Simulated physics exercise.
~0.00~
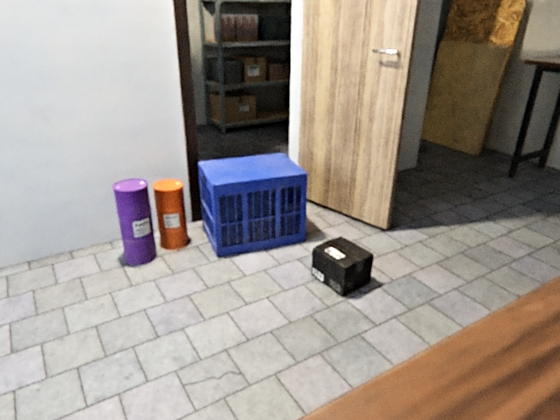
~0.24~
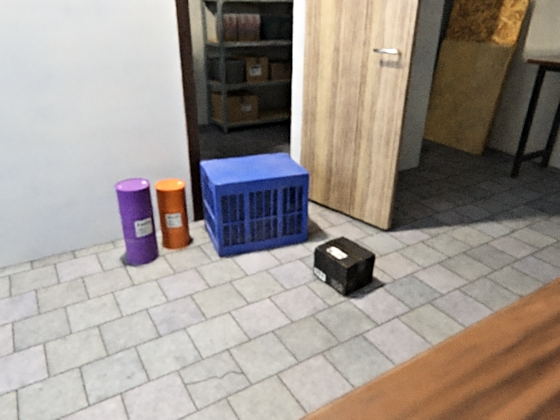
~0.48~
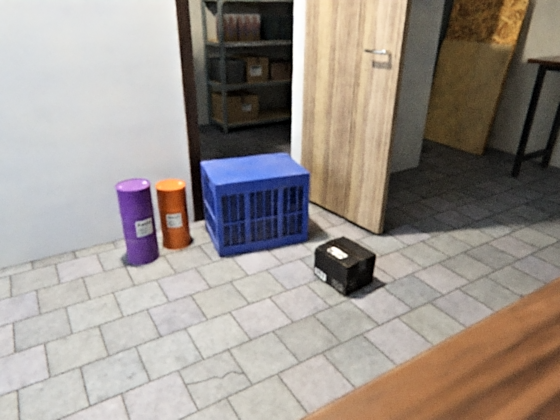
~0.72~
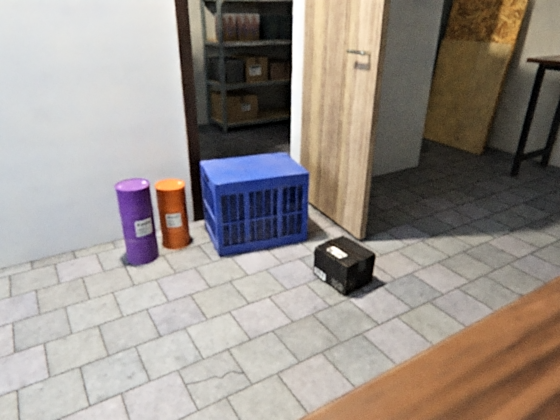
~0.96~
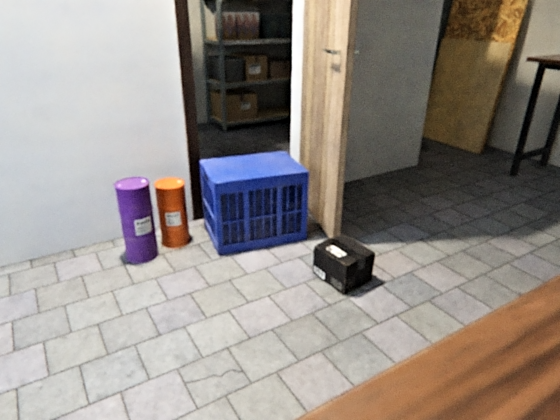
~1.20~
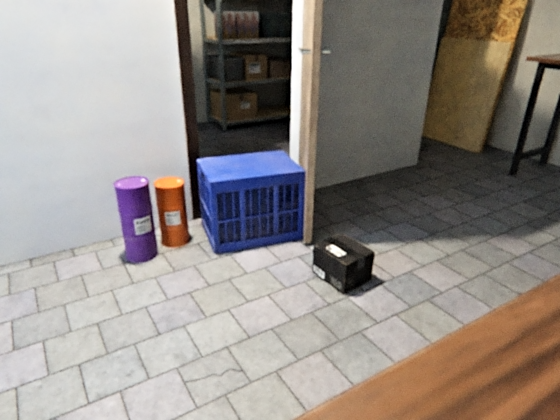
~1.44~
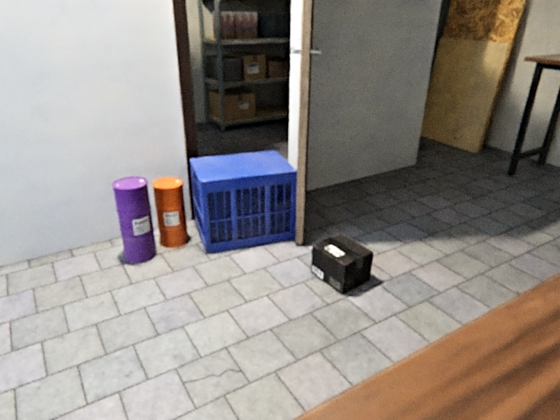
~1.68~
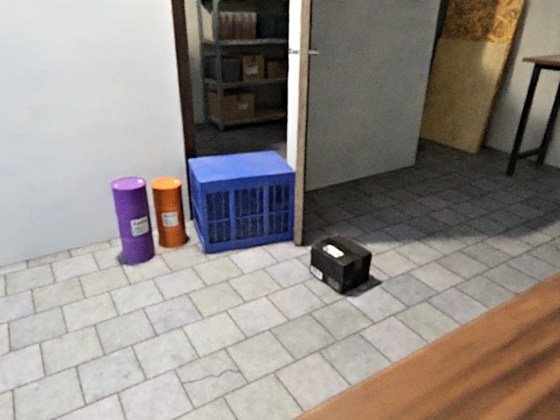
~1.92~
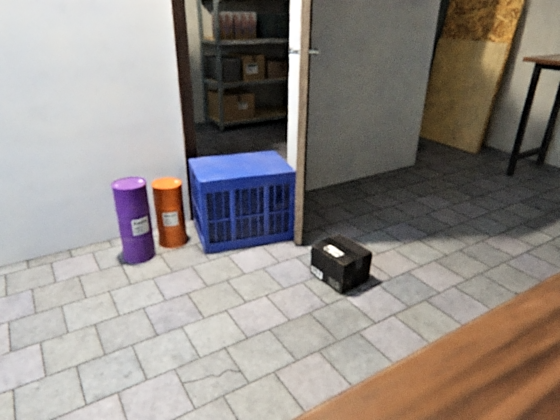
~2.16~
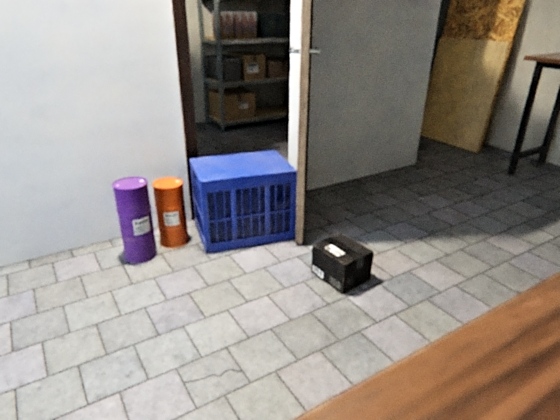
In a tiled room, a wooden door swings left, nudges a blue crate, and stops open.
